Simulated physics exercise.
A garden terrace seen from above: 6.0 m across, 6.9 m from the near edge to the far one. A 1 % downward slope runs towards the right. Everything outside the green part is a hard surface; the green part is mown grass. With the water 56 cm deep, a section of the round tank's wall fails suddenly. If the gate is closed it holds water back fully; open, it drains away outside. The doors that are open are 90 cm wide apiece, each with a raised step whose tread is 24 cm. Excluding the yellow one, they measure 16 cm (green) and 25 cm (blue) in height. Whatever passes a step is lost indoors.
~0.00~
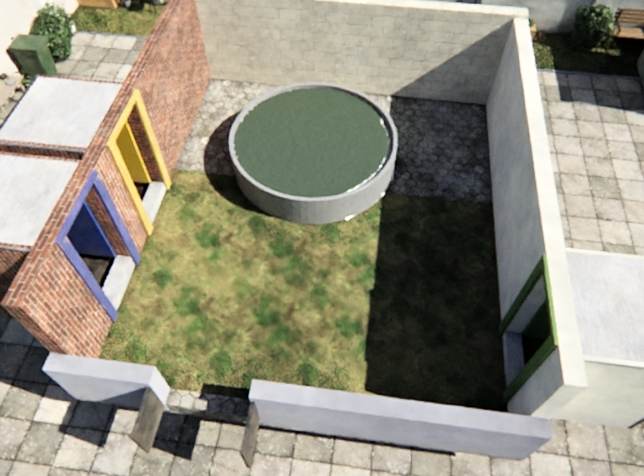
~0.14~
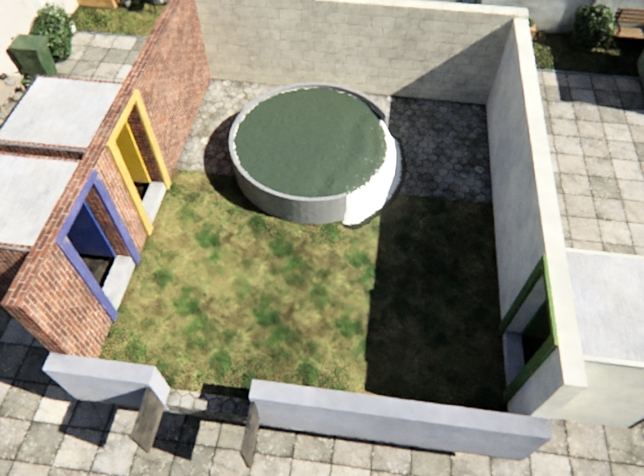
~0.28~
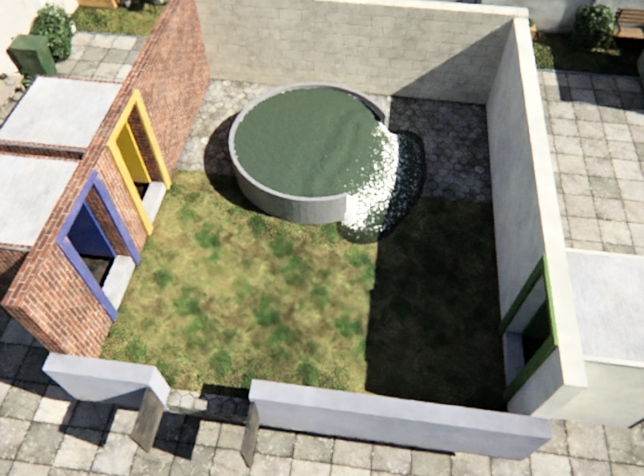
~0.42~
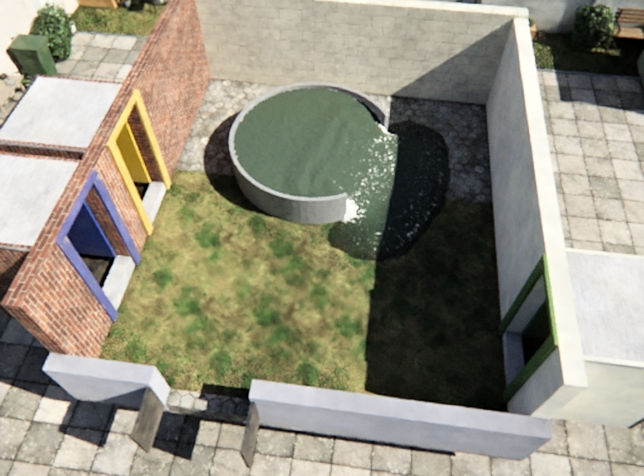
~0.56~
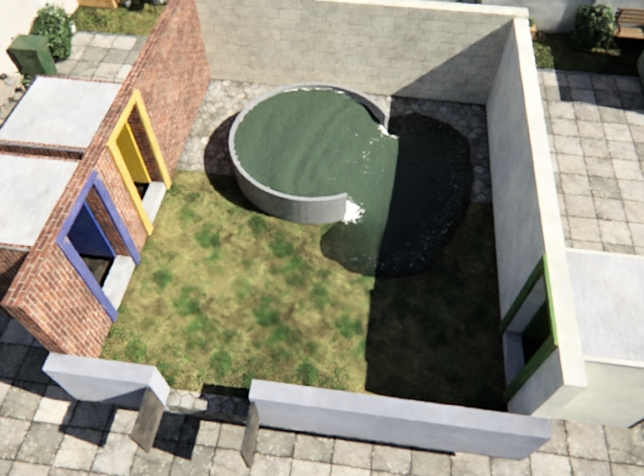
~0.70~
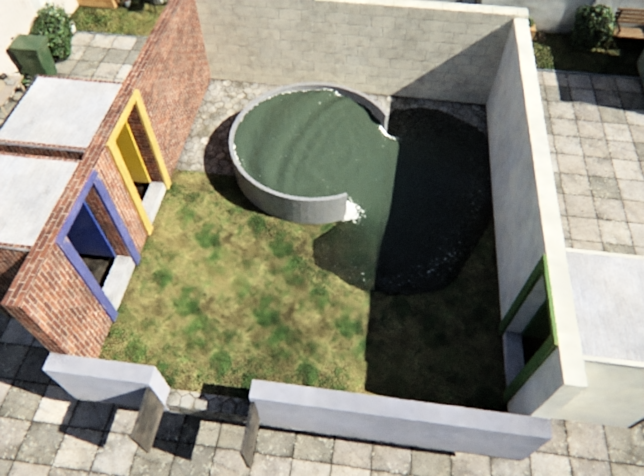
Water bursting through the right side of a round tank's wall and spreading across the grass and paving of a walled garden.
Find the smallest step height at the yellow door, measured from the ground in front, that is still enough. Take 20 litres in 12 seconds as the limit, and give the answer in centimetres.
At least 7 cm.
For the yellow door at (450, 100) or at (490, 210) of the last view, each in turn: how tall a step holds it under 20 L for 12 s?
Roughly 23 cm, then roughly 33 cm.
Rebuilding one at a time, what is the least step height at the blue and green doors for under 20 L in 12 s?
You'd want about 6.0 centimetres at blue and about 16 centimetres at green.
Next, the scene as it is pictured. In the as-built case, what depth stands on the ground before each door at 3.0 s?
Door by door in cm - green 16, blue 0, yellow 0.
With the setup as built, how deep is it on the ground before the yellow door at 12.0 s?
Roughly 9.0 cm deep.
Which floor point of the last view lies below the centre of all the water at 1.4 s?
Approximately (355, 171).
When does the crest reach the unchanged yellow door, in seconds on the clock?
Near 9.0 seconds.
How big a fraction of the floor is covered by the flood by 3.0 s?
I'd estimate about 45 percent.
After 1.4 s water covers 30 % of the floor, deepest (38 cm) near (481, 202); it has not reached the yellow door.
After 3.0 s water covers 45 % of the floor, deepest (38 cm) near (484, 111); it has not reached the yellow door.
After 12.0 s water covers 100 % of the floor, deepest (12 cm) near (506, 434); 9 cm at the yellow door, 0 litres in over its 18 cm step.
At the yellow door as built, the water arrived by 6.7 s and peaked near 12 cm at 9.2 s.
Run again over the same 12 s with other heights there, 29 litres in over 6 cm, 12 litres over 8 cm. The limit of 20 litres is kept from about 7 cm up.
